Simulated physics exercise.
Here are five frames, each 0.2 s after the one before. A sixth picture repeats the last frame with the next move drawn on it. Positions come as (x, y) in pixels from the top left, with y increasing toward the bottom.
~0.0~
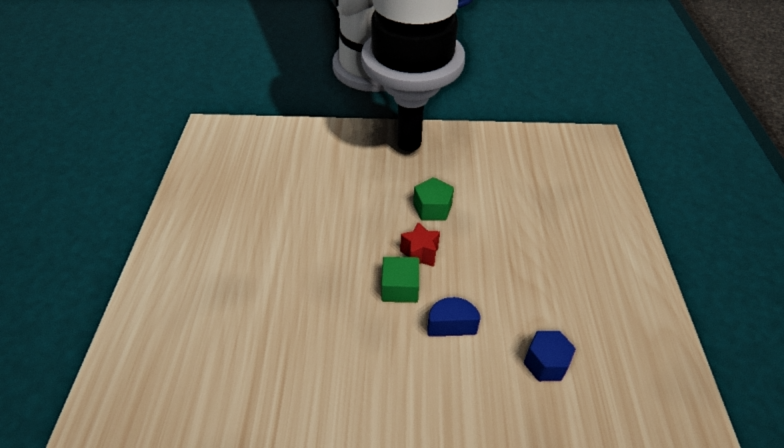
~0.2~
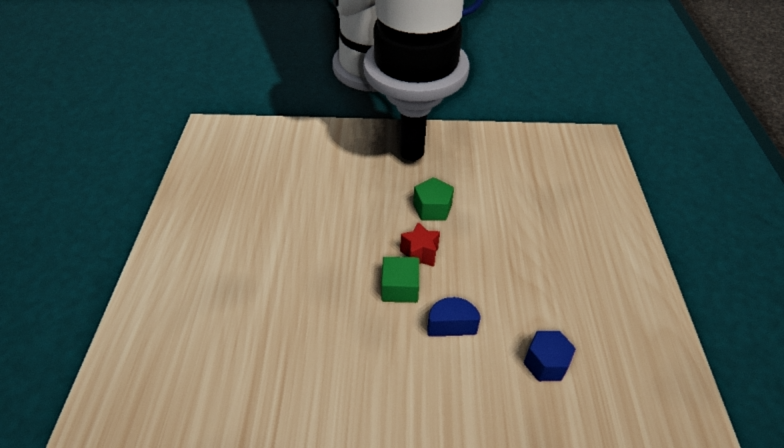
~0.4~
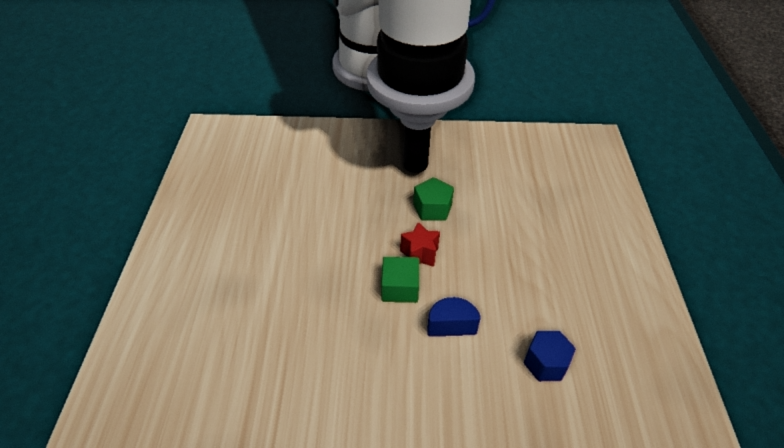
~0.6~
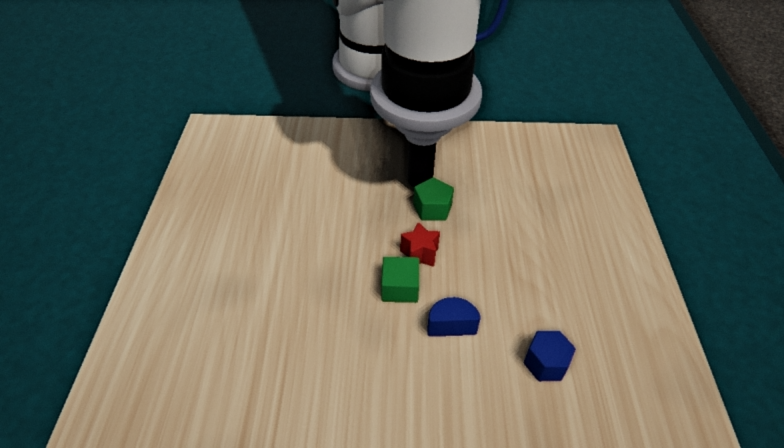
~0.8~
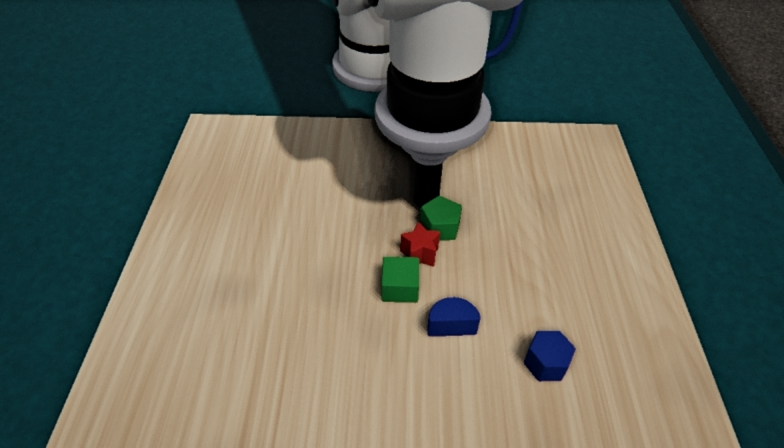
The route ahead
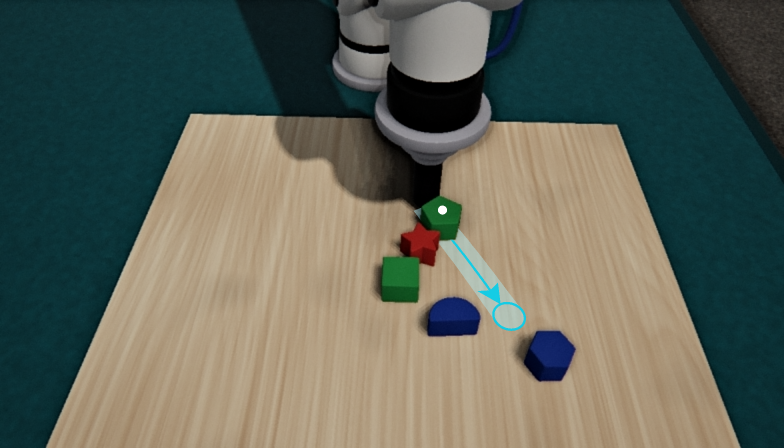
On a pale wooden board, two green blocks, a red star and two blue blocks sit scattered beneath a robot arm at the far edge. The arm's dark tip moves steadily nearer while the blocks stay still, then nudges the green pentagon a short way toward the star.
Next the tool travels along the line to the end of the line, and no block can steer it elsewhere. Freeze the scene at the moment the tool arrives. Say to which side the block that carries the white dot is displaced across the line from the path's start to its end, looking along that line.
Facing from start to end, it will go to the right.
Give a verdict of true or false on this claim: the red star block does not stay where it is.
That is true.
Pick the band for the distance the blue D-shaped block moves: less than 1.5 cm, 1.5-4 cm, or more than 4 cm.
The best fit is under 1.5 cm.
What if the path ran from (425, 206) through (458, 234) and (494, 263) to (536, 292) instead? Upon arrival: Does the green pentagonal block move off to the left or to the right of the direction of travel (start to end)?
It is displaced to the right.
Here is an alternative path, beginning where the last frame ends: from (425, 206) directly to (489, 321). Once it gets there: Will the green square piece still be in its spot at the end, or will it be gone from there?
Undisturbed, or as good as.
The drawn path runs straight from (425, 206) to (509, 316); the dot is on the green pentagonal block.
What follows on the original path. One third of the way, tool at (453, 232); red star block at (425, 245), turned 60° clockwise; green pentagonal block at (464, 247), turned 25° clockwise.
Two thirds of the way, tool at (481, 268); red star block at (425, 245), turned 60° clockwise; green pentagonal block at (484, 288), turned 55° clockwise.
At the end, tool at (511, 309); red star block at (425, 245), turned 60° clockwise; green pentagonal block at (498, 331), turned 100° clockwise; blue D-shaped block at (452, 315), turned 25° clockwise; blue hexagon not moved.
